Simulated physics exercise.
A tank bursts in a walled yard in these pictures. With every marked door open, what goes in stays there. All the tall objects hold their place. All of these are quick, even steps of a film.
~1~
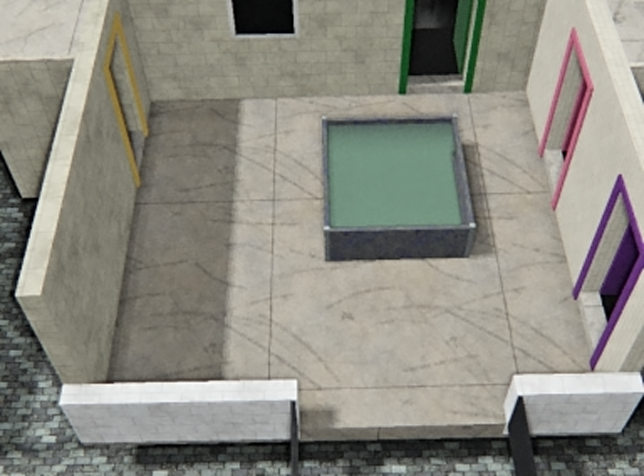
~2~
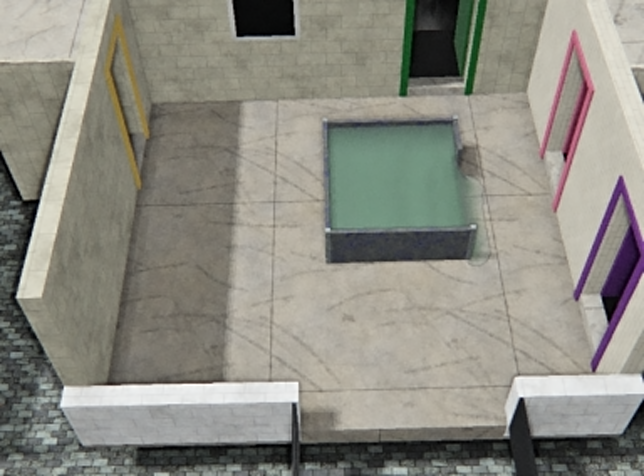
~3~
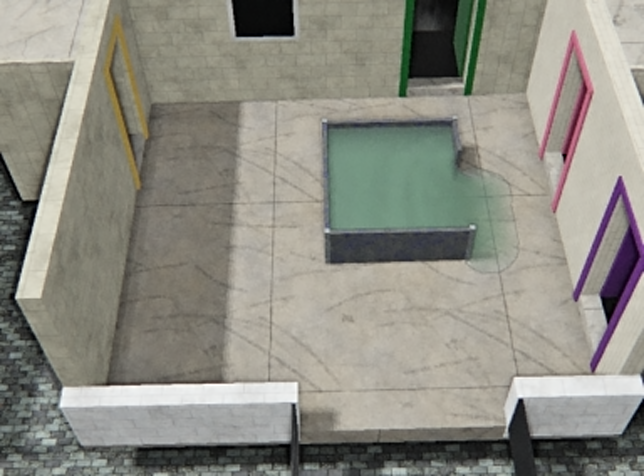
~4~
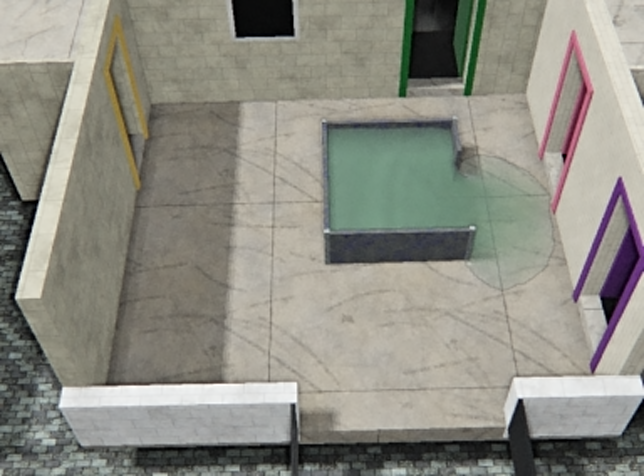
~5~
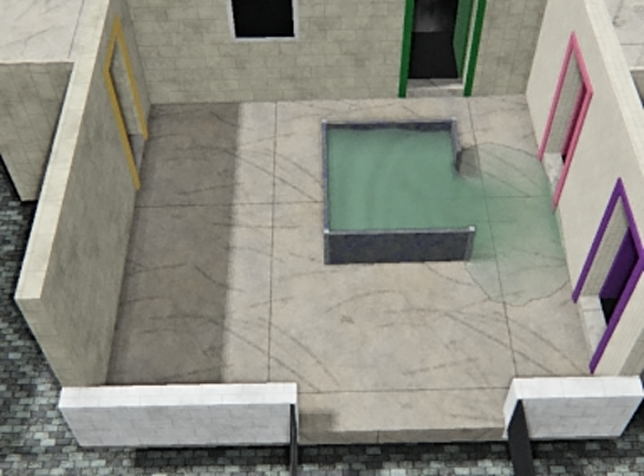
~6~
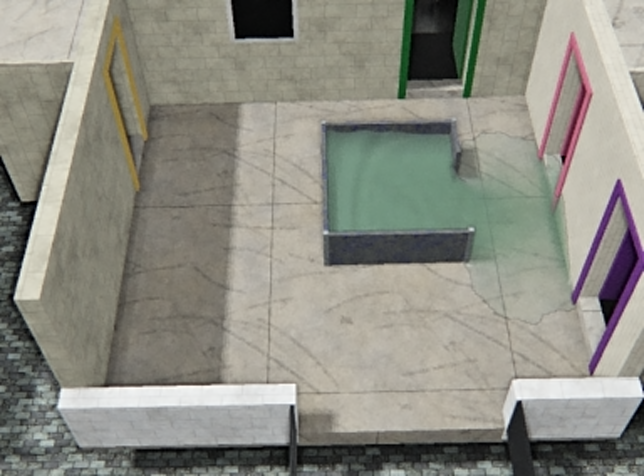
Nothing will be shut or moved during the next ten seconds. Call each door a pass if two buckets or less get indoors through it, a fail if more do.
Green door: Pass, pink door: Fail, purple door: Pass, yellow door: Pass.
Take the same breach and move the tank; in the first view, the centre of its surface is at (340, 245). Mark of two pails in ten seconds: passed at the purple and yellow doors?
The purple one passes that mark; the yellow one keeps below it.
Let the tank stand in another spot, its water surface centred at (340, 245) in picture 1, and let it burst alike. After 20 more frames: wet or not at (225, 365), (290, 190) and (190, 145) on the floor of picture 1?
In order: Untouched, untouched, untouched.
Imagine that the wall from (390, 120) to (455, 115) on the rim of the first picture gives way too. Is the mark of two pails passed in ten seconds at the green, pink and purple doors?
Briefly, the green one crosses the line, the pink one remains below the line, and the purple one remains below the line.
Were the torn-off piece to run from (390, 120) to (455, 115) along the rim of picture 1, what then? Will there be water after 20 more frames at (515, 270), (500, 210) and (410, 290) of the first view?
Sequence: Wetted / wetted / spared.
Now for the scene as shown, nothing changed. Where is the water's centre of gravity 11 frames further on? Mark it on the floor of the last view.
About (455, 225).
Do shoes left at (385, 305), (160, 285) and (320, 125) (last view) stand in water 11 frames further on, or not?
As listed, the points end up high and dry, high and dry and high and dry.
A moment on, water covers 15 % of the floor; the green door not reached, the pink door over two buckets in, the purple door wet at the sill, nothing in, the yellow door not reached.
Next, water covers 25 % of the floor; the green door wet at the sill, nothing in, the pink door over two buckets in, the purple door wet at the sill, nothing in, the yellow door not reached.
Then, water covers 45 % of the floor; the green door wet at the sill, nothing in, the pink door far over two buckets in, the purple door wet at the sill, nothing in, the yellow door not reached.
Later, water covers 85 % of the floor; the green door wet at the sill, nothing in, the pink door far over two buckets in, the purple door wet at the sill, nothing in, the yellow door wet at the sill, nothing in.
In the end, water covers 95 % of the floor; the green door wet at the sill, nothing in, the pink door far over two buckets in, the purple door wet at the sill, nothing in, the yellow door wet at the sill, nothing in.
